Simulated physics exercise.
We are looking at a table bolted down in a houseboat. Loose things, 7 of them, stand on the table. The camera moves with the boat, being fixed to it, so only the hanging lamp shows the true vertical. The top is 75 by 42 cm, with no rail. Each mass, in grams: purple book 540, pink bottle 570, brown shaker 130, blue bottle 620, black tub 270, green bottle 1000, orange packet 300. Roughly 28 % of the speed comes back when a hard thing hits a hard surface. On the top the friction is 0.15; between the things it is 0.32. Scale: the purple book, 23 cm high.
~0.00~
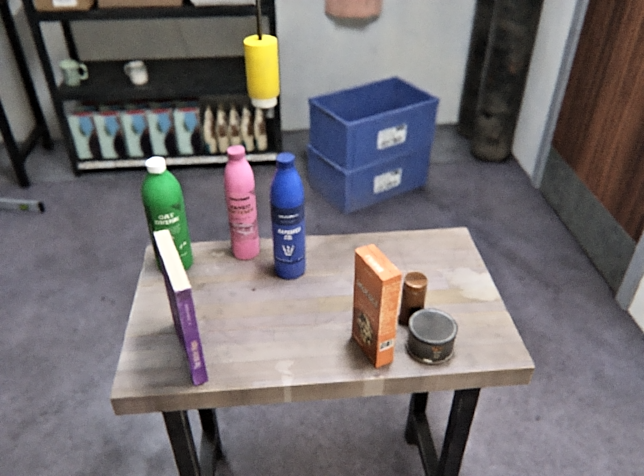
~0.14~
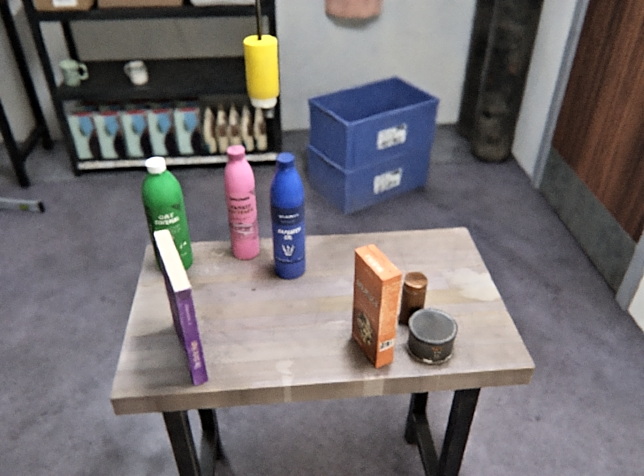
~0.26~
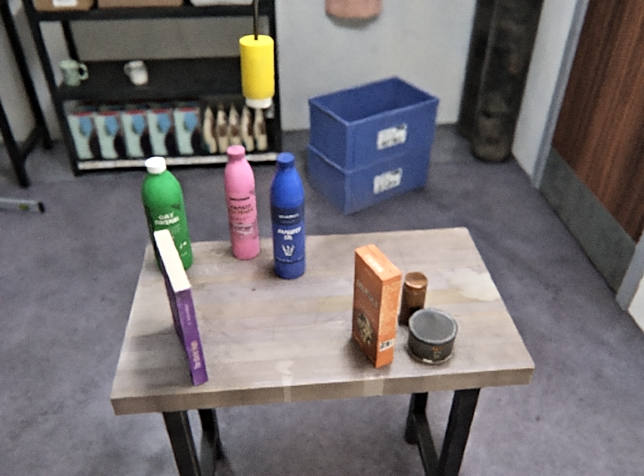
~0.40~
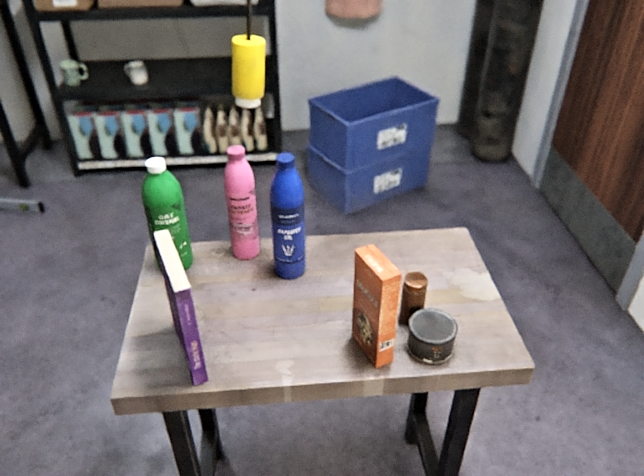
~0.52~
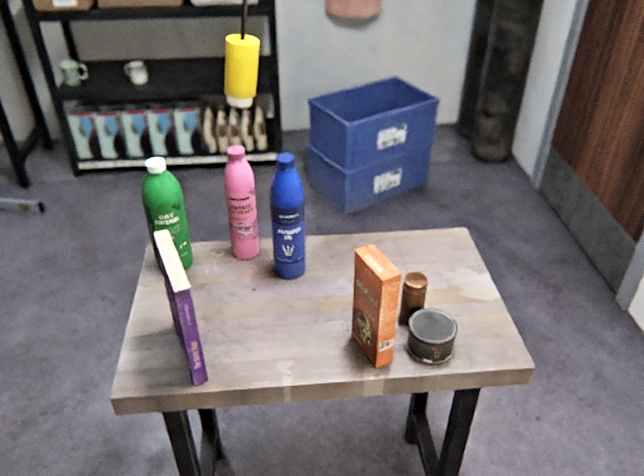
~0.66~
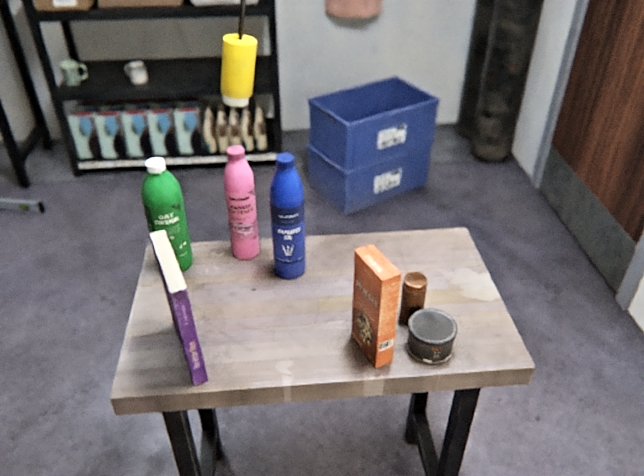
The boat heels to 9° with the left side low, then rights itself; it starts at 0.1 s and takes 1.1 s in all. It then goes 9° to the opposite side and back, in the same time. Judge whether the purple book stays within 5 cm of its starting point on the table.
It does not.
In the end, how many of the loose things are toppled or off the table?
That makes 1.
By 1.26 s, boat level; purple book now off the table.
By 1.56 s, heel 7°, right side down.
When it is over (2.8 s), off the table, purple book; the other 6 within 5 cm of the start.
